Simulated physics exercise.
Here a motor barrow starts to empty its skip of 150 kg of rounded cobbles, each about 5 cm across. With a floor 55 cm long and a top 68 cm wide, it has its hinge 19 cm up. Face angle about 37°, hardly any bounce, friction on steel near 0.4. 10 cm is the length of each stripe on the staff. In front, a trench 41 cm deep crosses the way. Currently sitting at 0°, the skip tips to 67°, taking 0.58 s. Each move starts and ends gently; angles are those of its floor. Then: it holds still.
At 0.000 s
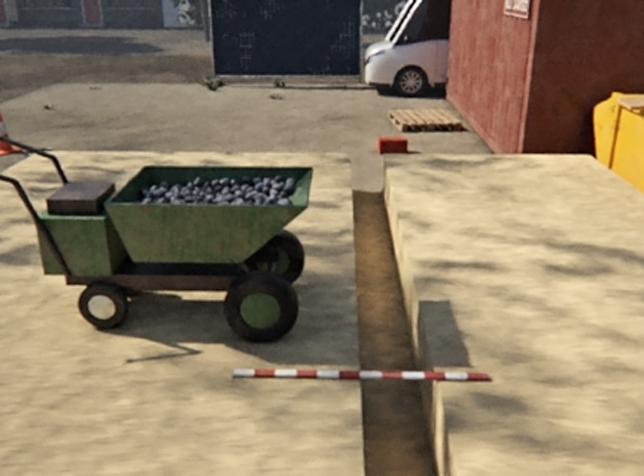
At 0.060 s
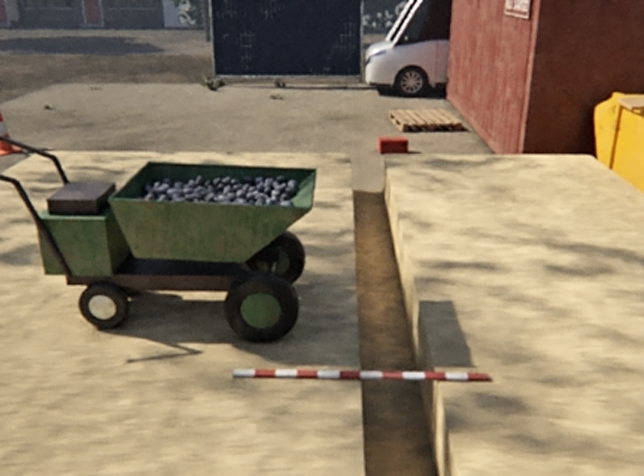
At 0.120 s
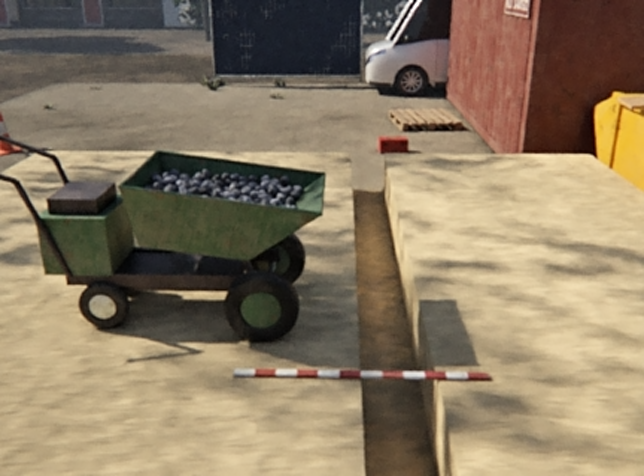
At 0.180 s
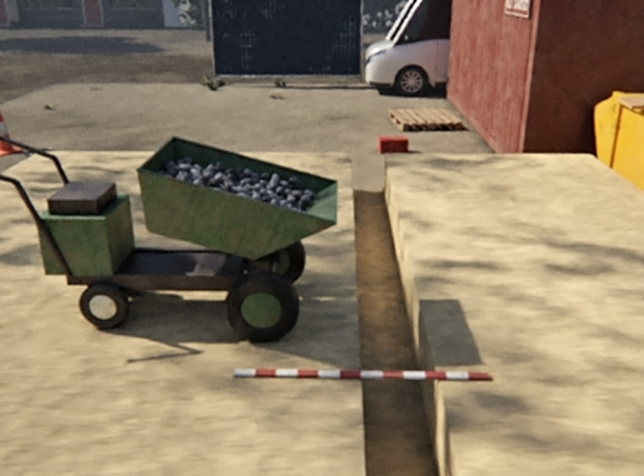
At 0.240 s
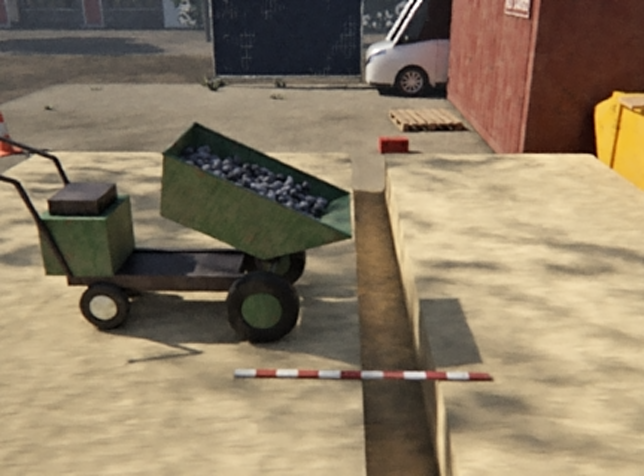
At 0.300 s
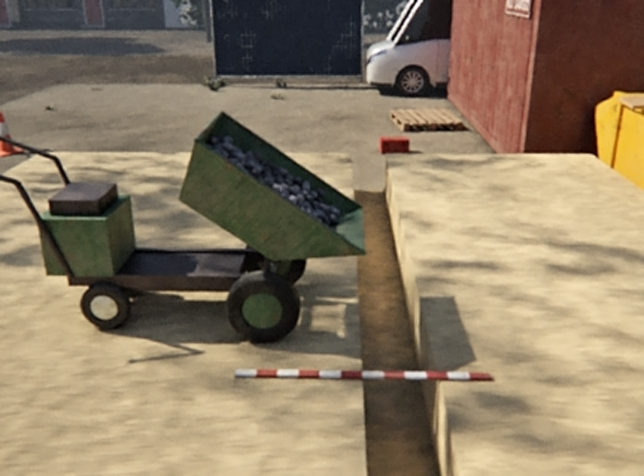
A green skip full of dark rounded stones sits level on a small wheeled barrow, left of a narrow trench crossed by a red-and-white striped pole. Its rear end rises and it tilts steadily steeper toward the right, its front lip lowering over the trench's near edge while the wheels stay put.
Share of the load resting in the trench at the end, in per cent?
49 per cent.
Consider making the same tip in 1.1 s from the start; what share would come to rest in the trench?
That works out at about 70 in a hundred.
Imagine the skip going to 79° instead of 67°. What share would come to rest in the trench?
Then about 65 per cent.
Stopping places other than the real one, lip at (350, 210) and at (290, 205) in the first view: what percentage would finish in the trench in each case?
It comes to about 10 and 70 in a hundred.
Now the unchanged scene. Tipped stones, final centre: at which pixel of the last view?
Centre estimate: Around (431, 309).
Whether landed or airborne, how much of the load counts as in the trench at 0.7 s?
Around 15 per cent of it, at that instant.
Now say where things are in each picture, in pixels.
In the first picture, the skip is at 0°, its lip at (307, 207); the top of the load is at (252, 186).
The second picture shows lip at (311, 209), floor tilted 2°, highest stones at (188, 187); the stones move at 0.5 m/s on average.
The third picture shows lip at (322, 214), floor tilted 7°, highest stones at (173, 181); the stones move at 1.0 m/s on average.
The fourth picture shows lip at (336, 224), floor tilted 15°, highest stones at (181, 168); the stones move at 1.3 m/s on average.
The fifth picture shows lip at (352, 237), floor tilted 25°, highest stones at (197, 155); the stones move at 1.6 m/s on average.
In the sixth picture, the skip is at 35°, its lip at (365, 254); the top of the load is at (217, 144); the stones move at 1.6 m/s on average.
After 0.4 s the floor is at 56°; 100 % in the skip; the foremost stones are at (355, 252).
After 0.7 s the floor is at 67°; 82 % in the skip, 16 % in the trench, 1 % past the trench; the foremost stones are at (432, 305).
After 1.0 s the floor is at 67°; 12 % in the skip, 38 % in the trench, 50 % past the trench; the foremost stones are at (591, 322).
After 3.0 s the floor is at 67°; 0 % in the skip, 49 % in the trench, 51 % past the trench; the foremost stones are past the picture's edge.
